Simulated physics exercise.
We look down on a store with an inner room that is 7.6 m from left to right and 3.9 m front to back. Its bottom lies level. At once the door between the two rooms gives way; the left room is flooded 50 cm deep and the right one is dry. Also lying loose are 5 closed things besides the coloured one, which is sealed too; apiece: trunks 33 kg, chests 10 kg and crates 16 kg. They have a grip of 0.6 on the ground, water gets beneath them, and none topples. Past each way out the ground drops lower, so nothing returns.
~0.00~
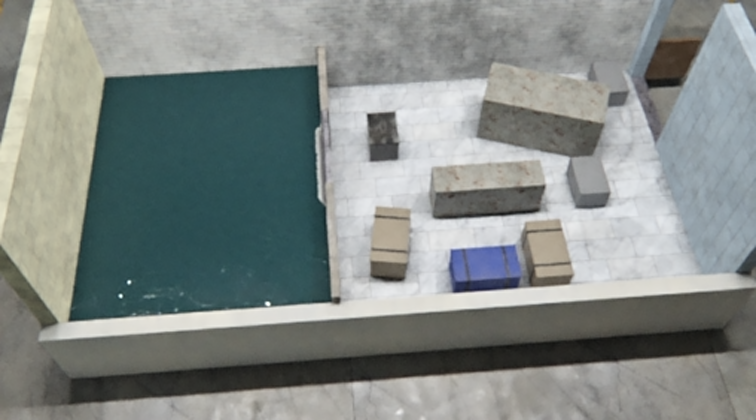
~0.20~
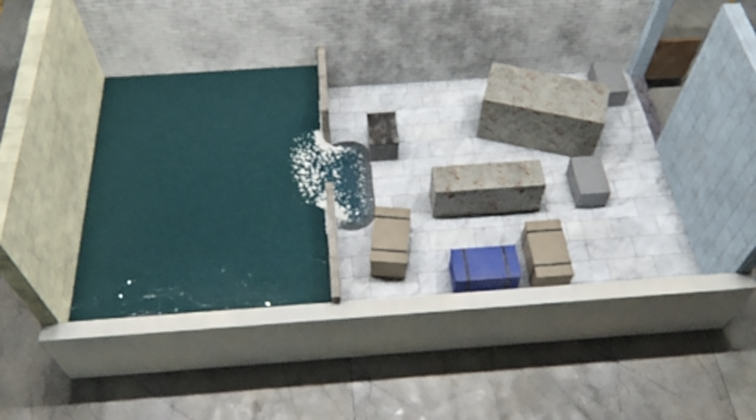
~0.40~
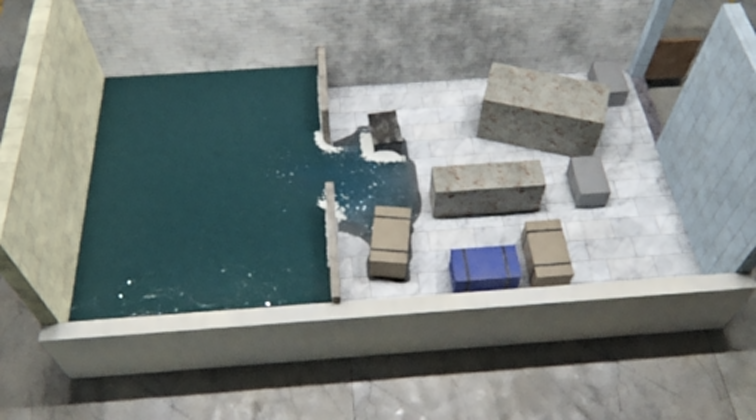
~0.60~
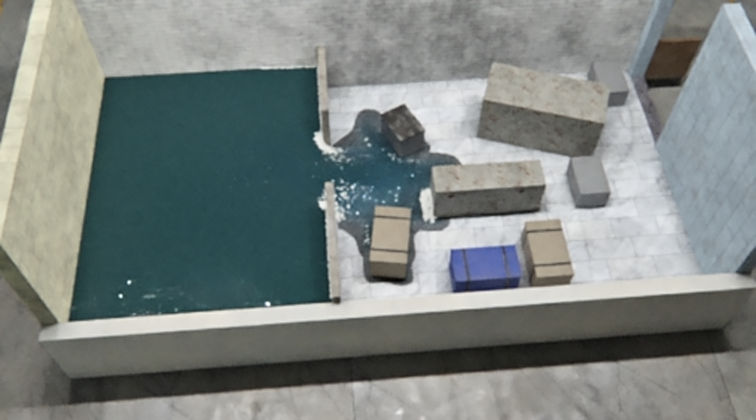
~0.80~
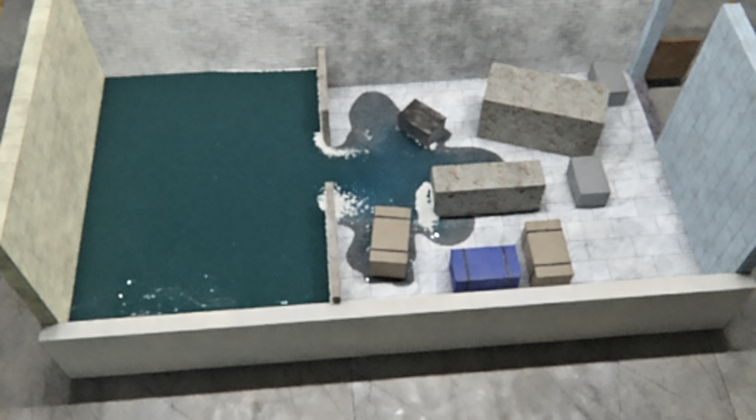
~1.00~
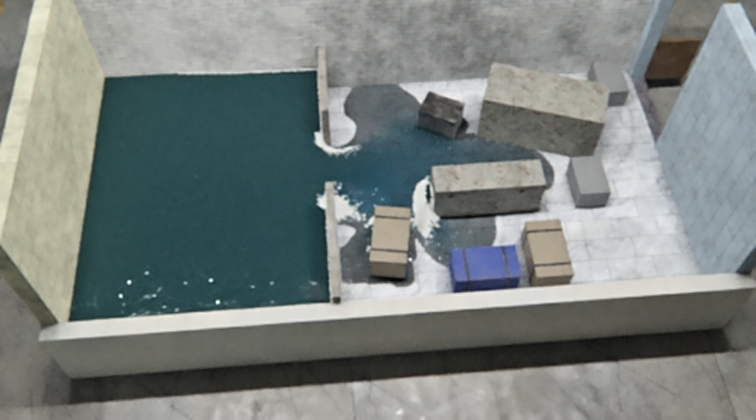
In this clip, dark water bursts through a gap in the wall on the left and spreads rightward across the pale tiled floor among scattered blocks, pushing a small dark box to the right while the blue trunk stays put.
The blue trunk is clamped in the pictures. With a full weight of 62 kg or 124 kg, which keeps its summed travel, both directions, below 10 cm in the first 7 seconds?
Only 124 kg.
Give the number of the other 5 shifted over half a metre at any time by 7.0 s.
Count: 5.
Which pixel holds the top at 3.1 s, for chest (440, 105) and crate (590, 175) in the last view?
They should sit about (472, 67) and (675, 277) in the last view.
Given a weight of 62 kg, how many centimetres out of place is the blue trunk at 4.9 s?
Shift: About 20 cm.
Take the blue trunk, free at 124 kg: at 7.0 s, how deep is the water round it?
About 20 cm.
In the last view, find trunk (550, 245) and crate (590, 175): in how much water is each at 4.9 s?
Close to 16 and 12 centimetres.
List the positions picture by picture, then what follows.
The first picture shows the blue trunk at (486, 263) rests on the ground; 11.7 m2 under water; 0 of 6 have shifted.
The second picture shows the blue trunk at (486, 263) rests on the ground; 12.4 m2 under water; 0 of 6 have shifted.
The third picture shows the blue trunk at (486, 263) rests on the ground; 13.3 m2 under water; 0 of 6 have shifted.
The fourth picture shows the blue trunk at (486, 263) rests on the ground; water covers 14.2 m2; 1 of 6 have shifted.
The fifth picture shows the blue trunk at (486, 263) rests on the ground; water covers 15.3 m2; 1 of 6 have shifted.
The sixth picture shows the blue trunk at (486, 263), on the bottom; water covers 16.7 m2; 1 of 6 have shifted.
After 1.4 s the blue trunk would be 0 cm from its start with 62 kg and 0 cm from its start with 124 kg; 3 cm of water round it then.
After 3.1 s the blue trunk would be 2 cm from its start with 62 kg and 0 cm from its start with 124 kg; 11 cm of water round it then.
After 4.9 s the blue trunk would be 24 cm from its start with 62 kg and 0 cm from its start with 124 kg; 11 cm of water round it then.
After 7.0 s the blue trunk would be 27 cm from its start with 62 kg and 0 cm from its start with 124 kg; 20 cm of water round it then.
